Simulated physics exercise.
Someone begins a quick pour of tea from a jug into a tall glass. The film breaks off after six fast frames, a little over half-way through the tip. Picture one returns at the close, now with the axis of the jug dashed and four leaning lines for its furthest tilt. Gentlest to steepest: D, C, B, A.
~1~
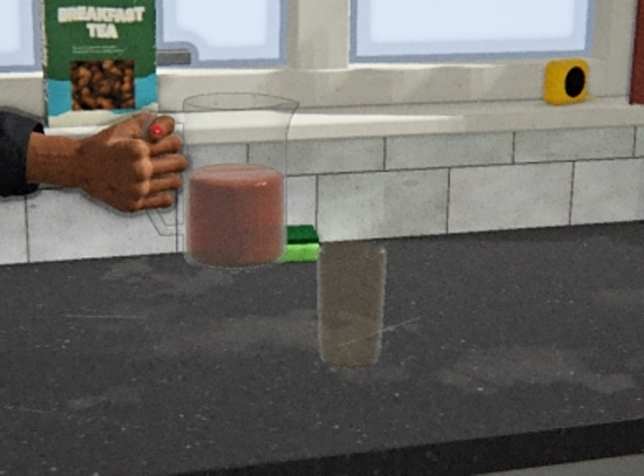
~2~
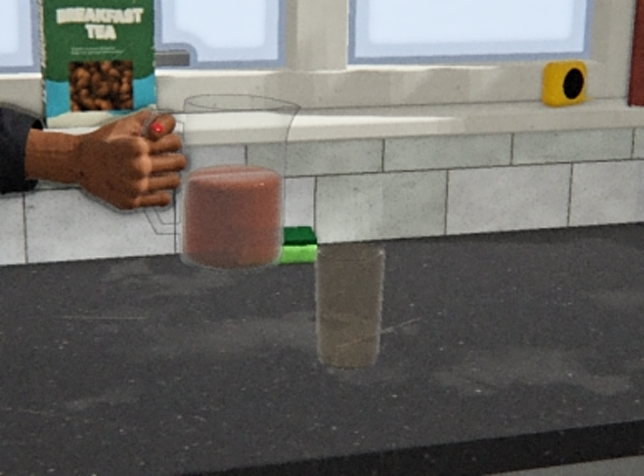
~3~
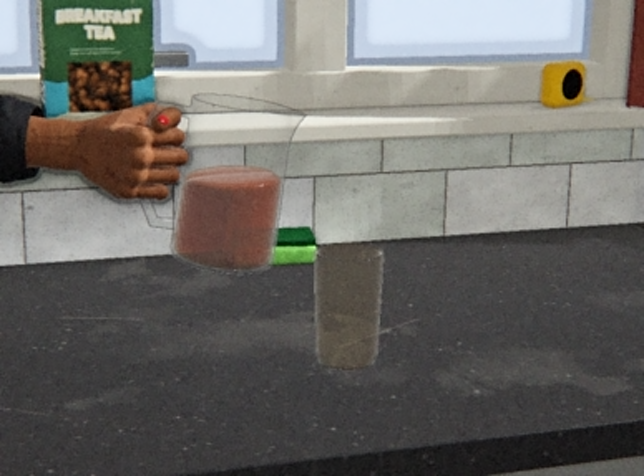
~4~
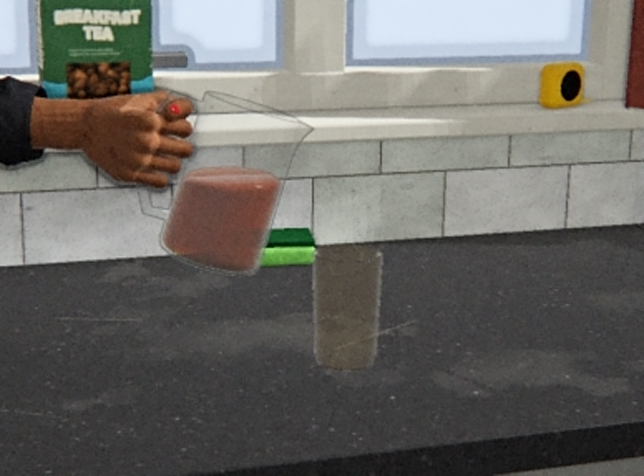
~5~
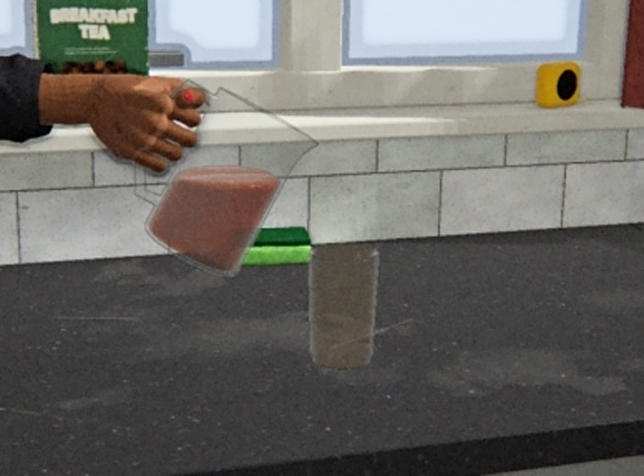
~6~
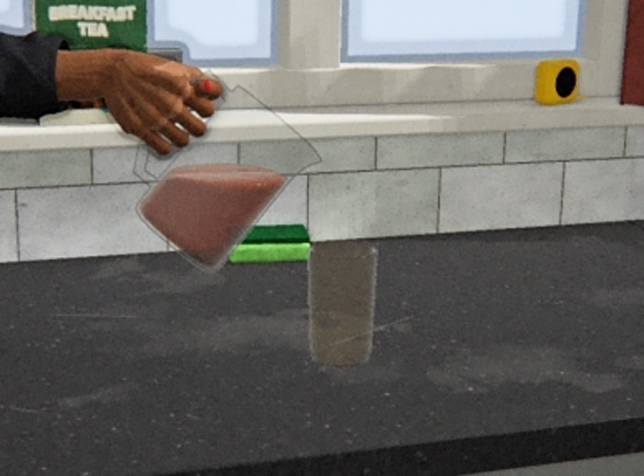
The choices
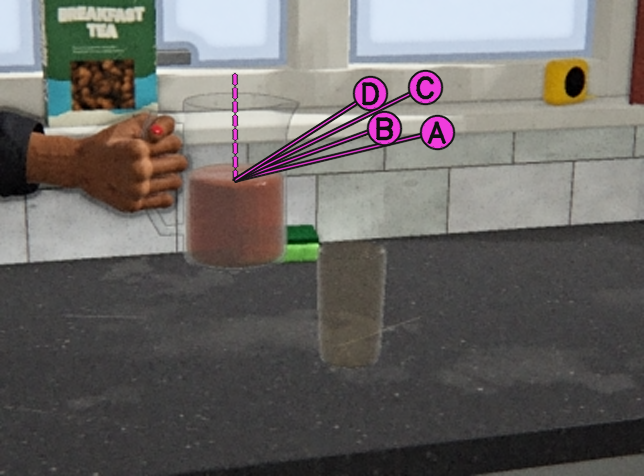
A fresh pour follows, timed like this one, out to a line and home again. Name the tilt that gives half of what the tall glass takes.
B is best.
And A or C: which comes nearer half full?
C it is.
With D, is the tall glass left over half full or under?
Under.
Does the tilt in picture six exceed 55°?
No, it does not.
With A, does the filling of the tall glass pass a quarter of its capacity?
Yes, clearly.
On the marked copy, A at (420, 135); B at (367, 132); C at (409, 94); D at (356, 103).
For mark A, the tall glass ends with about 82 % of what it can hold.
For mark B, the tall glass ends with about 55 % of what it can hold.
For mark C, the tall glass ends with about 30 % of what it can hold.
For mark D, the tall glass ends with about 12 % of what it can hold.
